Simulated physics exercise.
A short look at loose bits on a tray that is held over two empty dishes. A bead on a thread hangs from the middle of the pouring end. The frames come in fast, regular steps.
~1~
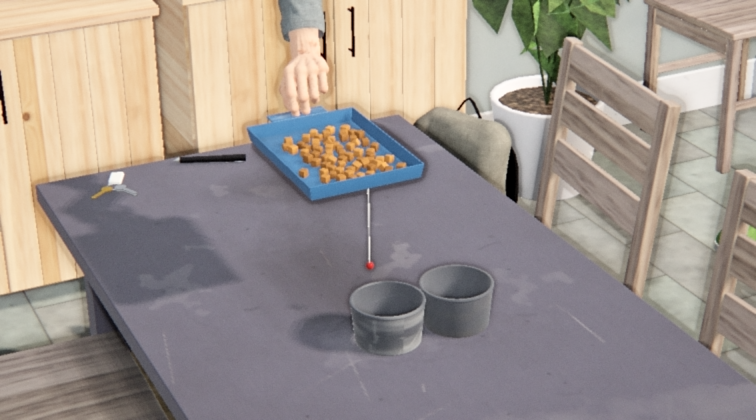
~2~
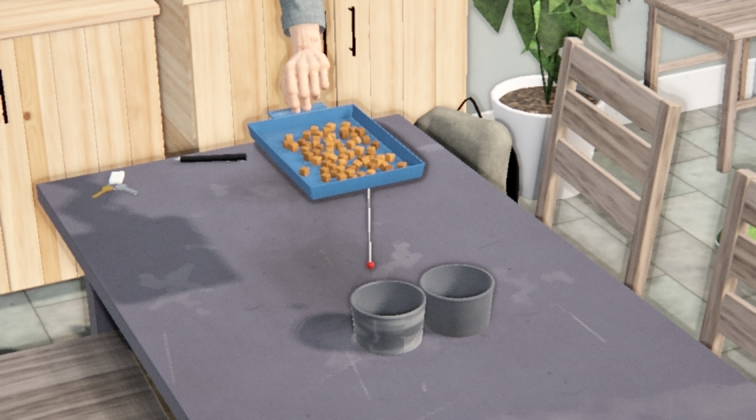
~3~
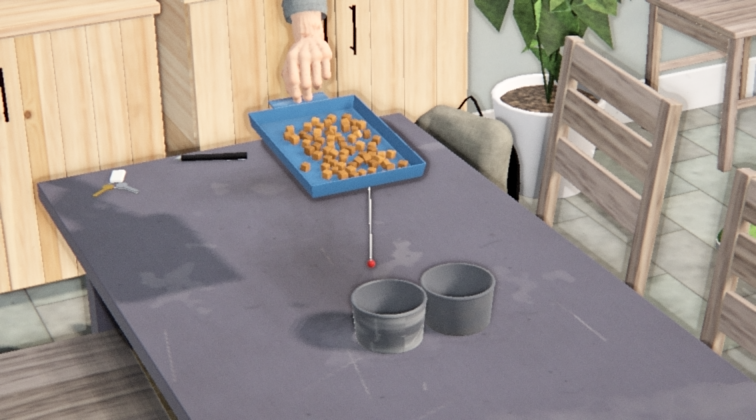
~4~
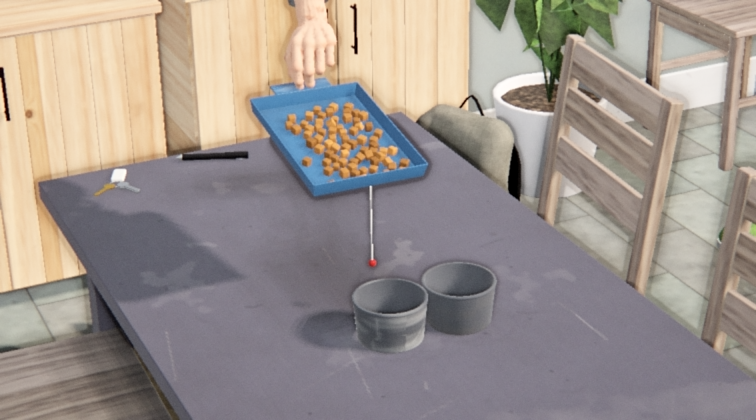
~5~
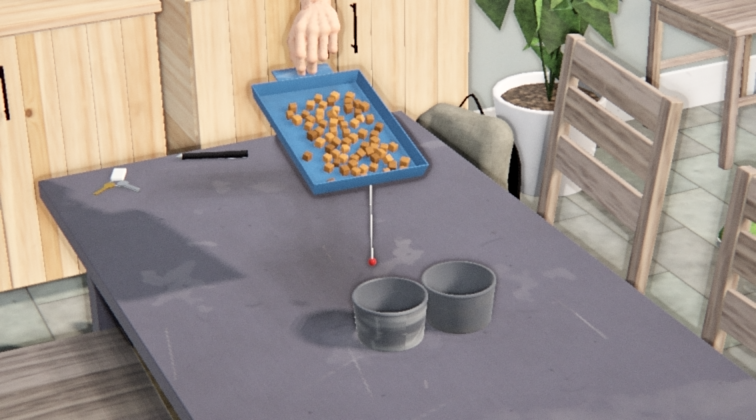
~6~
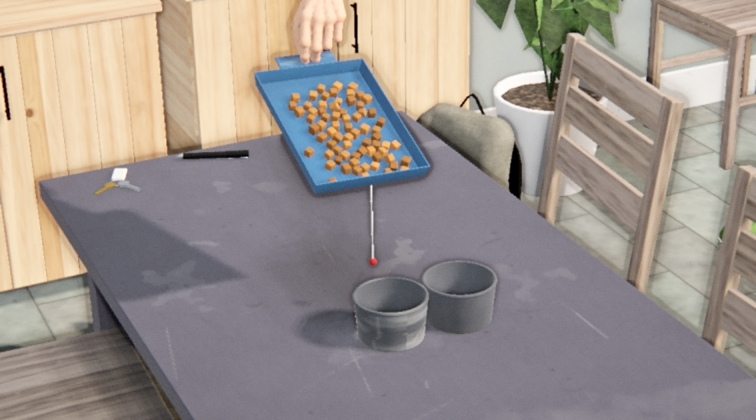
A hand lifted the back end of a blue tray of small brown cubes, steadily tilting it toward the front, while two empty gray dishes sat still on the table below a hanging red bead.
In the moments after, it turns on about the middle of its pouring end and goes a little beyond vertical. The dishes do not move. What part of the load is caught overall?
They take over half between them.
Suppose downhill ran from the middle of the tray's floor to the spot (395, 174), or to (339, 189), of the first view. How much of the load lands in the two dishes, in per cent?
In turn 50 and 30 in a hundred.
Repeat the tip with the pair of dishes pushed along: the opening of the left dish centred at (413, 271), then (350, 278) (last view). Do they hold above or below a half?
First below a half, then under half.
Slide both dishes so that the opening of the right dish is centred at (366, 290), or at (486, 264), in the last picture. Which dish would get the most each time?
First the right one, then the left-hand dish.
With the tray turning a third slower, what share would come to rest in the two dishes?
Near 80 %.
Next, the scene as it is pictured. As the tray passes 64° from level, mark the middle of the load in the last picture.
At about (378, 153).
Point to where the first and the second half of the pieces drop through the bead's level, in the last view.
The first part at (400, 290); the rest at (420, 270).
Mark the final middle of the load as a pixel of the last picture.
Around (408, 328).
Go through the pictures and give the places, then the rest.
The first frame shows corners of the pouring end at (312, 186) and (420, 163), level; middle of the load at (349, 157), brown sugar cubes; left dish at (404, 332); right dish at (473, 314); bead on its thread at (370, 266).
The second frame shows corners of the pouring end at (312, 186) and (421, 163), level; middle of the load at (349, 155).
The third frame shows corners of the pouring end at (314, 184) and (422, 163), tipped barely, lowest at the right corner; middle of the load at (350, 150).
The fourth frame shows corners of the pouring end at (315, 183) and (424, 163), tipped a little, lowest at the right corner; middle of the load at (352, 144).
The fifth frame shows corners of the pouring end at (316, 182) and (425, 163), tipped clearly, lowest at the right corner; middle of the load at (353, 138).
The sixth frame shows corners of the pouring end at (318, 183) and (426, 165), tipped clearly, lowest at the right corner; middle of the load at (355, 134); left dish at (407, 328); right dish at (477, 310).
Soon after the last picture, tray tipped steeply; all on the tray.
A little later, tray tipped past a quarter turn; nearly all on the tray; a stray few in the left dish; a stray few in the air.
Later still, tray tipped past a quarter turn; about half in the left dish; about a third in the right dish; about a quarter outside both.
By the end, tray tipped past a quarter turn; about half in the left dish; about a third in the right dish; about a quarter outside both.
